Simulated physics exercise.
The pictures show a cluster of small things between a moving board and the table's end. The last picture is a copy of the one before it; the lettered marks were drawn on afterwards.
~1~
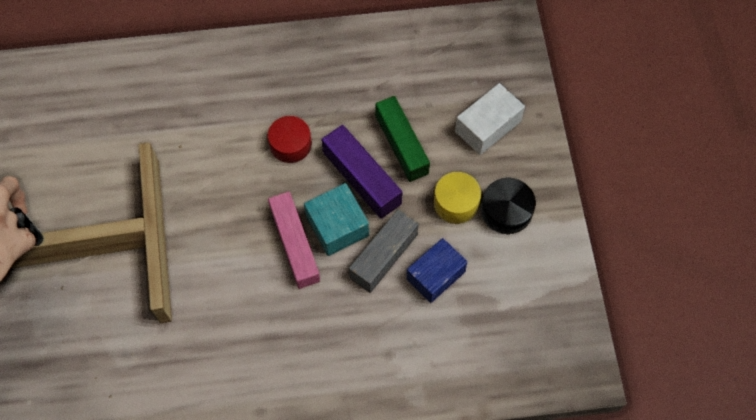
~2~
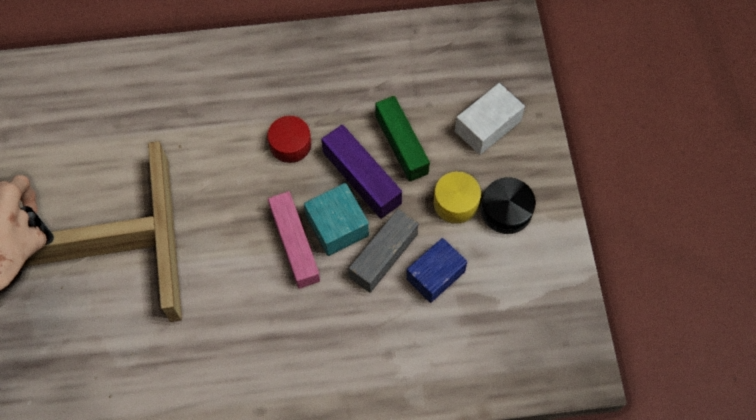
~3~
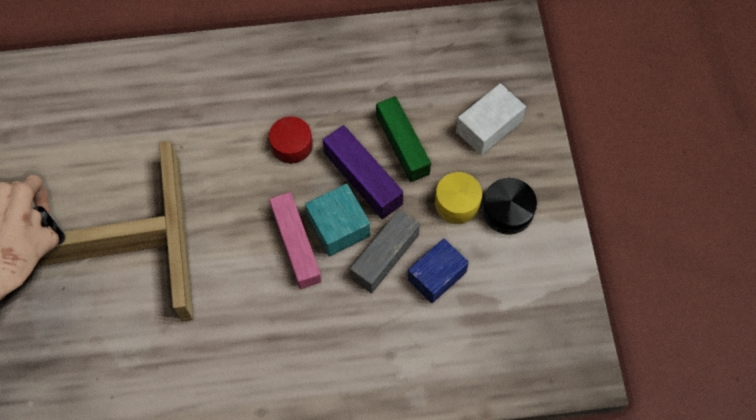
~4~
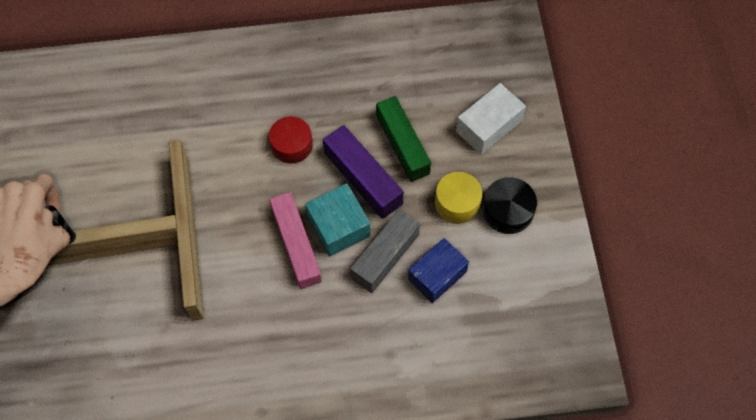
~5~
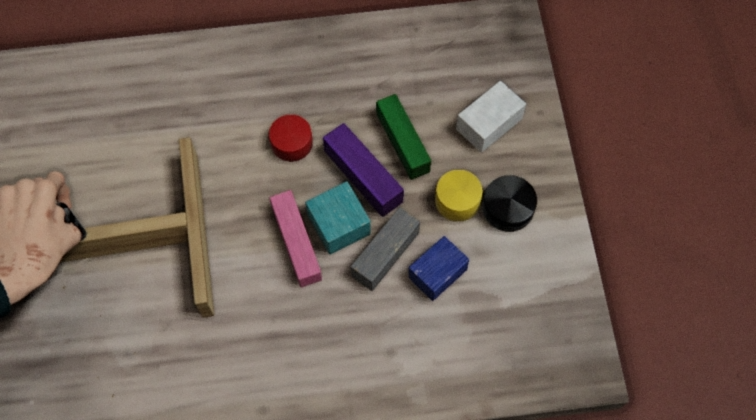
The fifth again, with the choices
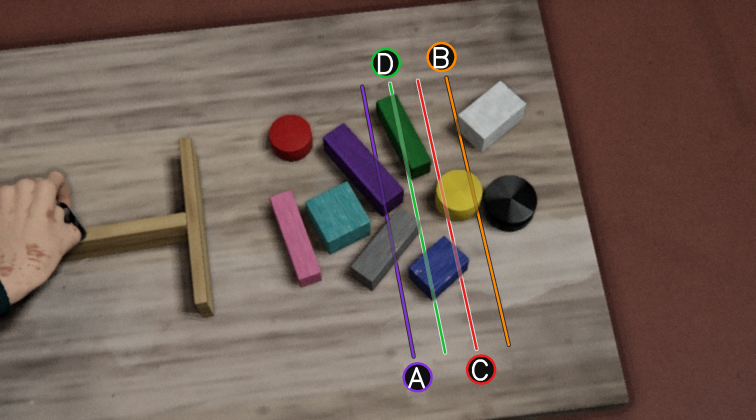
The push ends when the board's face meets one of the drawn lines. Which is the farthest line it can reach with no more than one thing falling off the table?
B is the last line within the limit.
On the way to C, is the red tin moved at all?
By then, yes.
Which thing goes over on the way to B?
The black tin.
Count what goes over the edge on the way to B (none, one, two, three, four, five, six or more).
By then, one.
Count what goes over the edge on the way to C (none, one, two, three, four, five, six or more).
By then, none.
On the copy, A at (386, 213); B at (476, 203); C at (445, 207); D at (416, 210).
On B. First, board (295, 205); red tin (311, 132); pink bar (319, 237).
Then, board (397, 194); black tin (547, 210); yellow tin (498, 197).
Finally, board (473, 185); black tin over the edge; yellow tin (571, 196); one fallen.
By contrast, A is within the limit but short; C is within the limit but short; D is within the limit but short.
